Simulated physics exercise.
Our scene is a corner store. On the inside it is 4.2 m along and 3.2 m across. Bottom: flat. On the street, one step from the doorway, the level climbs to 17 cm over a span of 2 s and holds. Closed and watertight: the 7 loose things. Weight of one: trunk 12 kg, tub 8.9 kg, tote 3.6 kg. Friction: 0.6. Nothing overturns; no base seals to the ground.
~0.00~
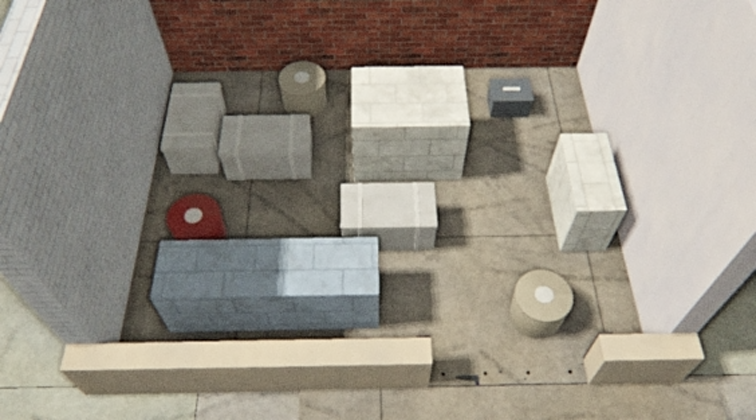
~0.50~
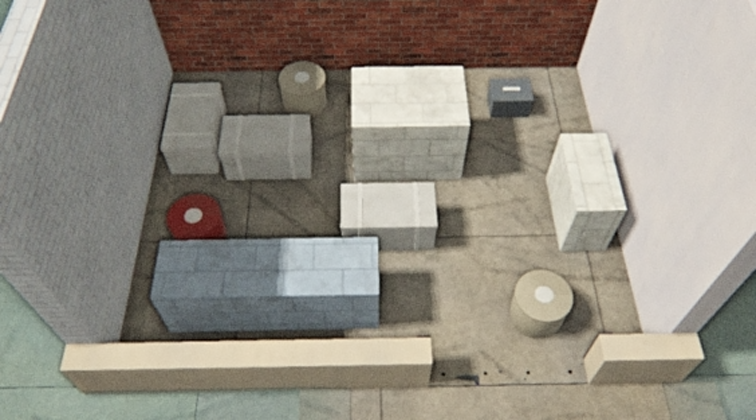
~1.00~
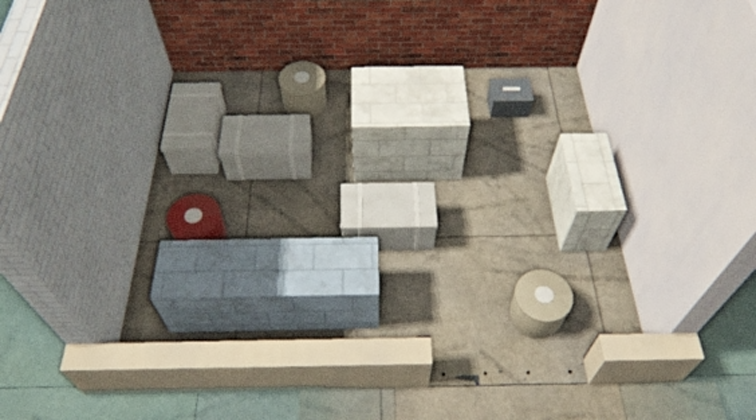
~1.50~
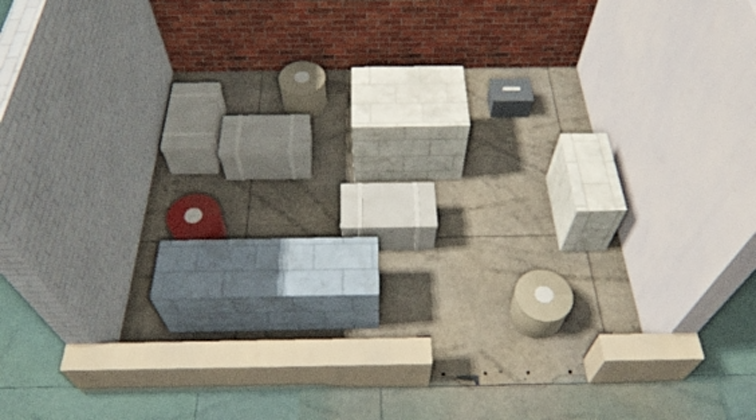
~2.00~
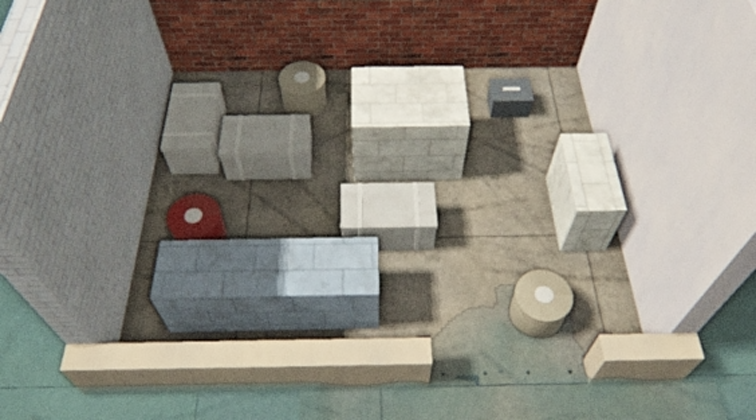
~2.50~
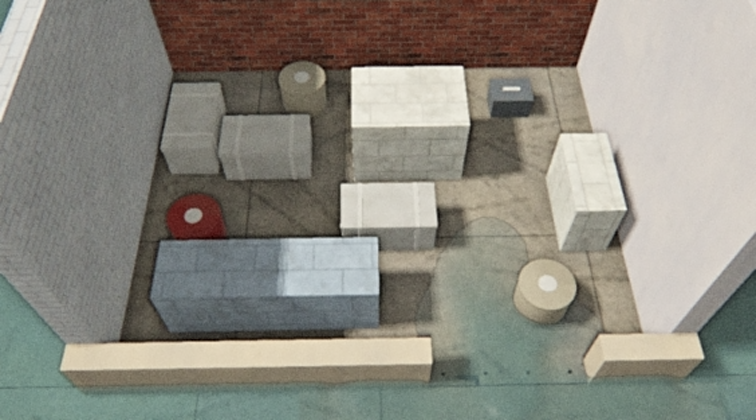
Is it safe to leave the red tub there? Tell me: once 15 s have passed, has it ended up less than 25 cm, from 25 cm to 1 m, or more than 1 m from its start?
It has gone from 25 cm to 1 m.
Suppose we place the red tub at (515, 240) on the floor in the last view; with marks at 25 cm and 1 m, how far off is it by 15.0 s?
Result: It drifts a great deal.
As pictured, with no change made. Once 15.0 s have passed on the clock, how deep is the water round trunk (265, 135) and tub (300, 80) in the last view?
First roughly 14 cm, second roughly 13 cm.
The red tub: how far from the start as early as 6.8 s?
Close to 30 cm.
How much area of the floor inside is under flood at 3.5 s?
About 4.5 m2.
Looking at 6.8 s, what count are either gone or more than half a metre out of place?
1.
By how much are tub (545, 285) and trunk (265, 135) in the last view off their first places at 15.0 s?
First 300 cm, then 60 cm.
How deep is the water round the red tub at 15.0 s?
Depth: About 12 cm.
After 3.5 s the red tub is near (194, 216), 0.0 m from its start, aground; 0 afloat.
After 6.8 s the red tub is near (160, 215), 0.3 m from its start, afloat; 3 afloat.
After 11.0 s the red tub is near (148, 240), 0.4 m from its start, afloat; 7 afloat.
After 15.0 s the red tub is near (148, 238), 0.4 m from its start, afloat; 7 afloat.
